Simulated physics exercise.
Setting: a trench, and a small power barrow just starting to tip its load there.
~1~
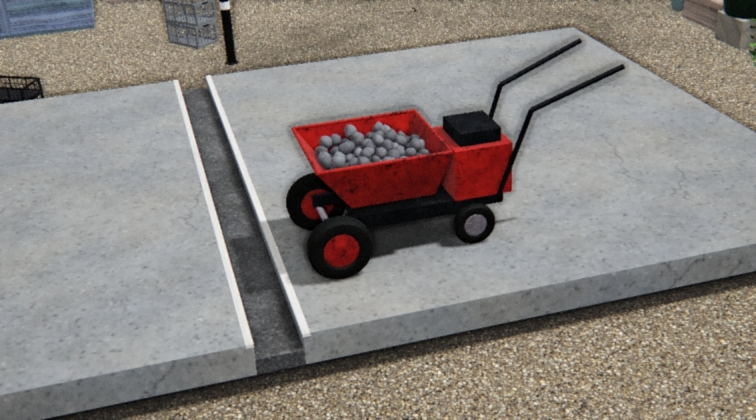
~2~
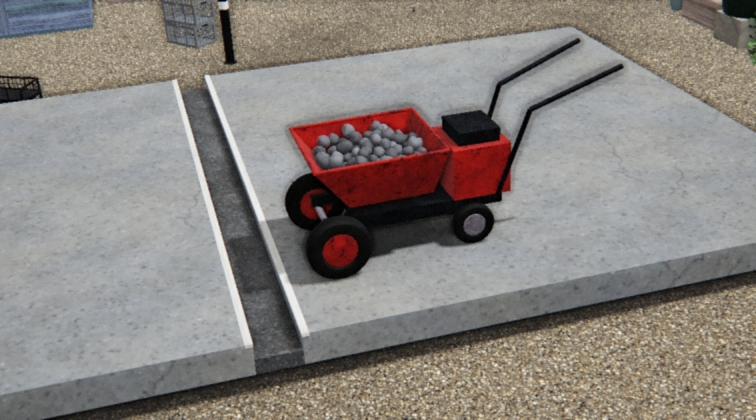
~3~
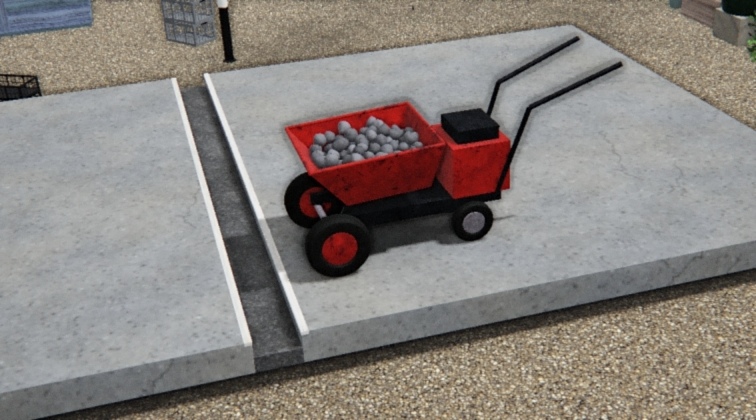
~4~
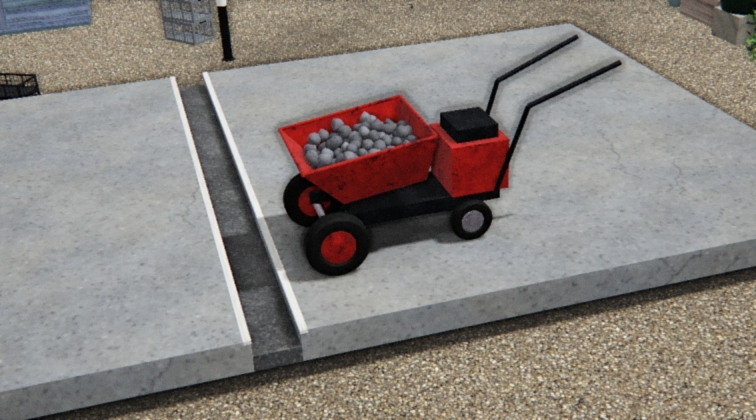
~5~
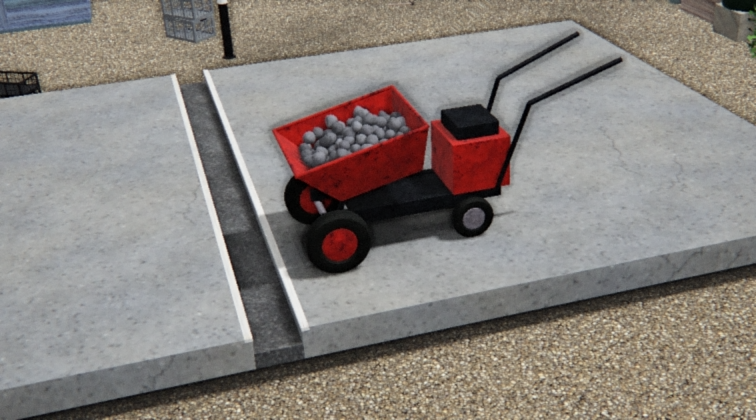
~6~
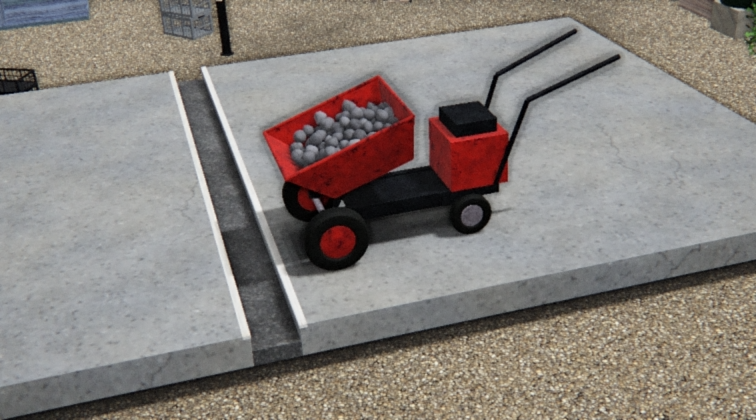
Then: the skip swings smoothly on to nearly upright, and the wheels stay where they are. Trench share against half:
Under.
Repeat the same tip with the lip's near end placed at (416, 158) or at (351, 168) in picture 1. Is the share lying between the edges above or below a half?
Place one: The lesser share; place two: The greater share.
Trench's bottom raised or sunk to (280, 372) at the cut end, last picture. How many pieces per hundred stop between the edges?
Estimated share: Approx. 30 per cent.
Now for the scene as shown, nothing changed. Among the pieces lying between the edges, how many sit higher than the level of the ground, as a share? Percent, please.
Around 10 in a hundred.
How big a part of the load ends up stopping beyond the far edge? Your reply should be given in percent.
Roughly 70 per cent of the load.
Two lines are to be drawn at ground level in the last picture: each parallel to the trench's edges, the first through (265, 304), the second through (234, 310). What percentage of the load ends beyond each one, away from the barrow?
Roughly 90 and 70 %.
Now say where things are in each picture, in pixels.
The first frame shows lip of the skip near (318, 174), level; top of the load near (369, 152), round cobbles; first edge of the trench near (296, 307); far edge near (242, 317), the trench under half as wide as the skip, and shallow for its width.
The second frame shows lip of the skip near (315, 174), level; top of the load near (367, 152).
The third frame shows lip of the skip near (310, 174), tipped barely; top of the load near (381, 141).
The fourth frame shows lip of the skip near (303, 175), tipped a little; top of the load near (374, 137).
The fifth frame shows lip of the skip near (297, 177), tipped a little; top of the load near (375, 132).
The sixth frame shows lip of the skip near (286, 179), tipped clearly; top of the load near (363, 126); first edge of the trench near (293, 298); far edge near (239, 309).
Shortly afterwards, skip tipped steeply; the whole lot in the skip.
Next, skip tipped right over; near two thirds in the skip; only a few in or heaped over the trench; near a quarter beyond it; a little falling.
Some moments later, skip tipped right over; a little in the skip; near a quarter in or heaped over the trench; the bulk beyond it.
In the end, skip tipped right over; near a quarter in or heaped over the trench; the bulk beyond it.
